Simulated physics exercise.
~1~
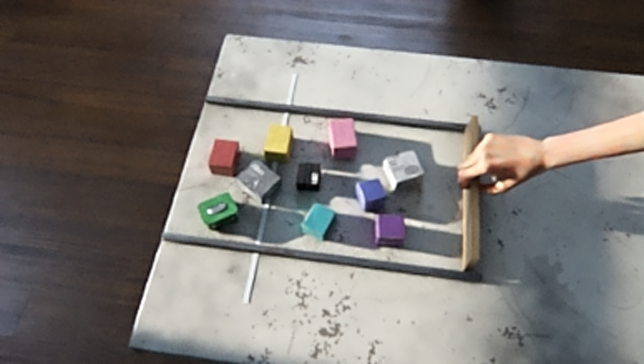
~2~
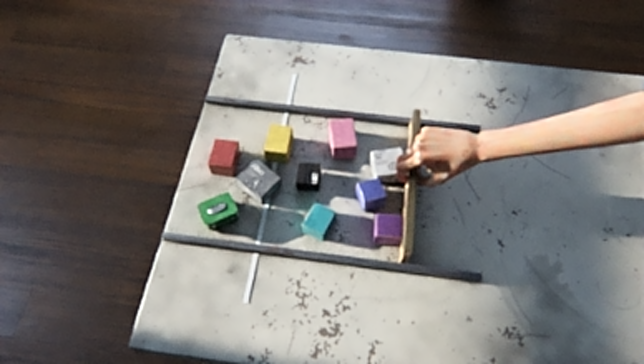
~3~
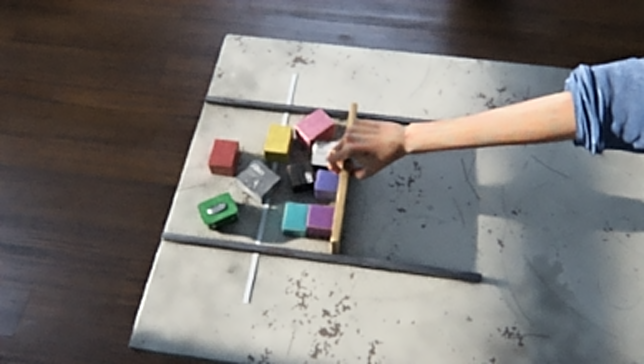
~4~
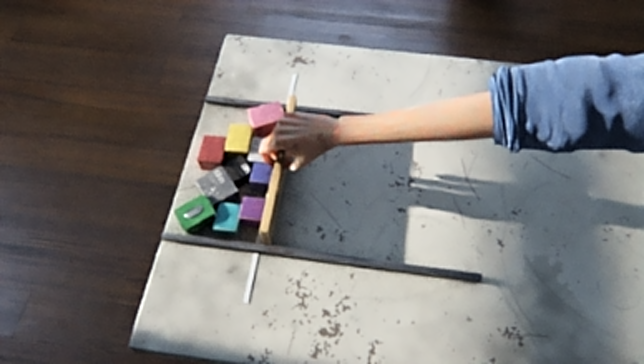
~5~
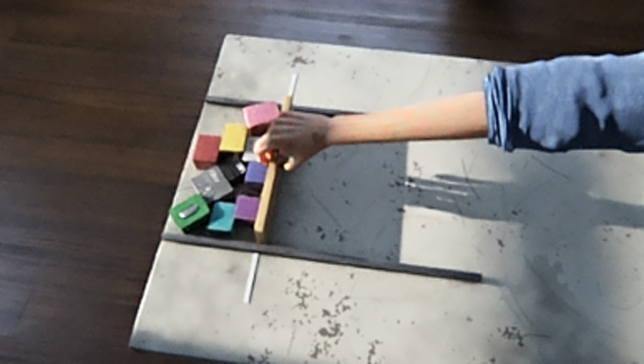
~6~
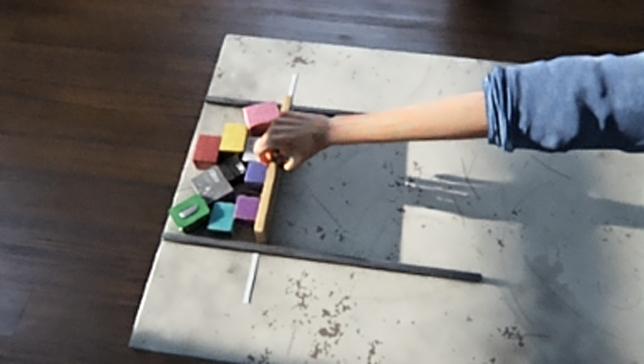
On a pale, speckled tabletop, a hand slid an upright wooden board leftward between two dark rails, gathering scattered colorful blocks into a tight cluster near the table's left edge, then stopped around the white tape line with every block still on the table.
